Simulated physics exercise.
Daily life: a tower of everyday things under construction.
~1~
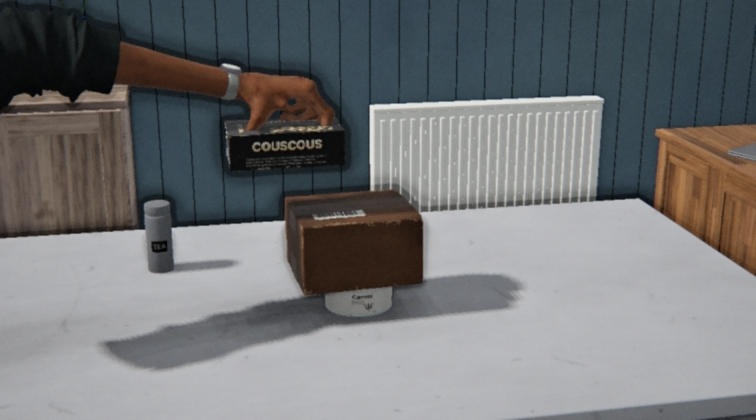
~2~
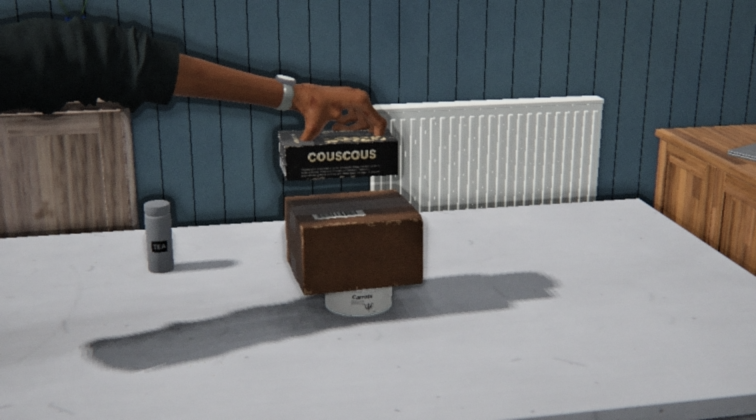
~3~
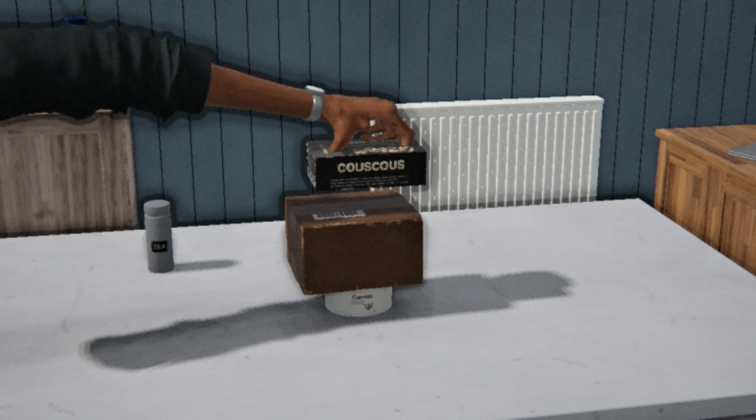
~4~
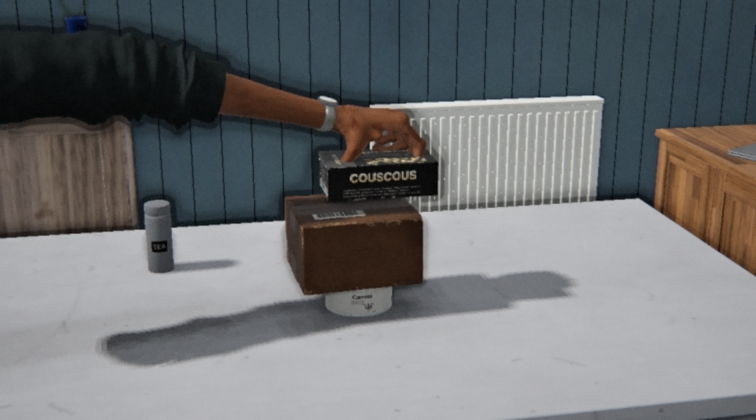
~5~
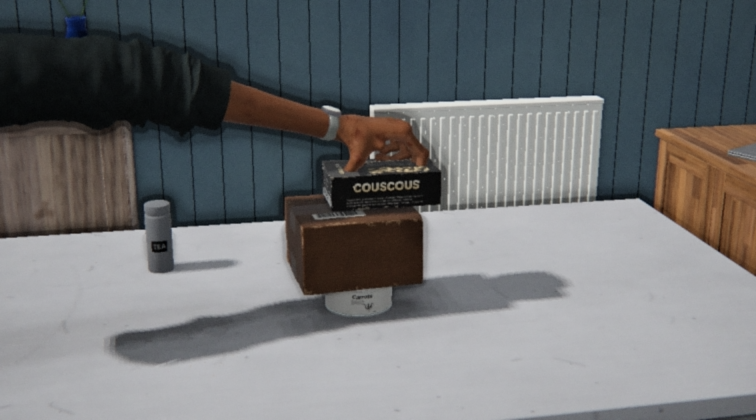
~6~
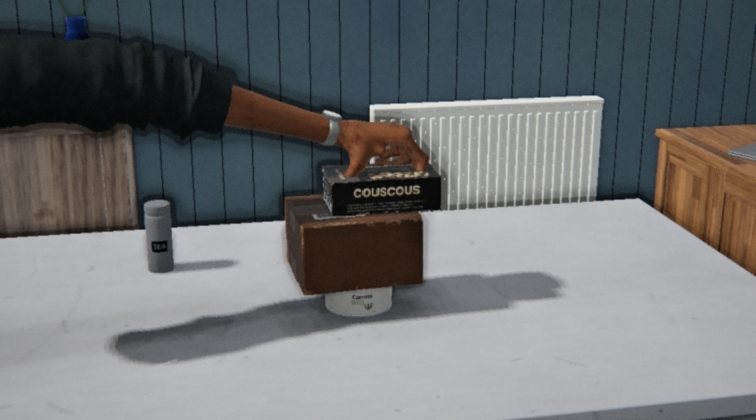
A hand moves a black couscous packet rightward and lowers it onto a brown box.
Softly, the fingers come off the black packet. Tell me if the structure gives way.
It does not give way.
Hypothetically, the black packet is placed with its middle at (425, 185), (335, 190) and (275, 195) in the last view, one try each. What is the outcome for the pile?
Lab note - case 1: Collapse; case 2: No collapse; case 3: Collapse.
Then, 0.90 s after the last picture, nothing has stirred.
Then, 2.00 s after the last picture, black packet resting near (381, 188).
At rest, all 4 in place. Seen from the same camera at the end, black packet near (381, 188). The pile keeps its balance.
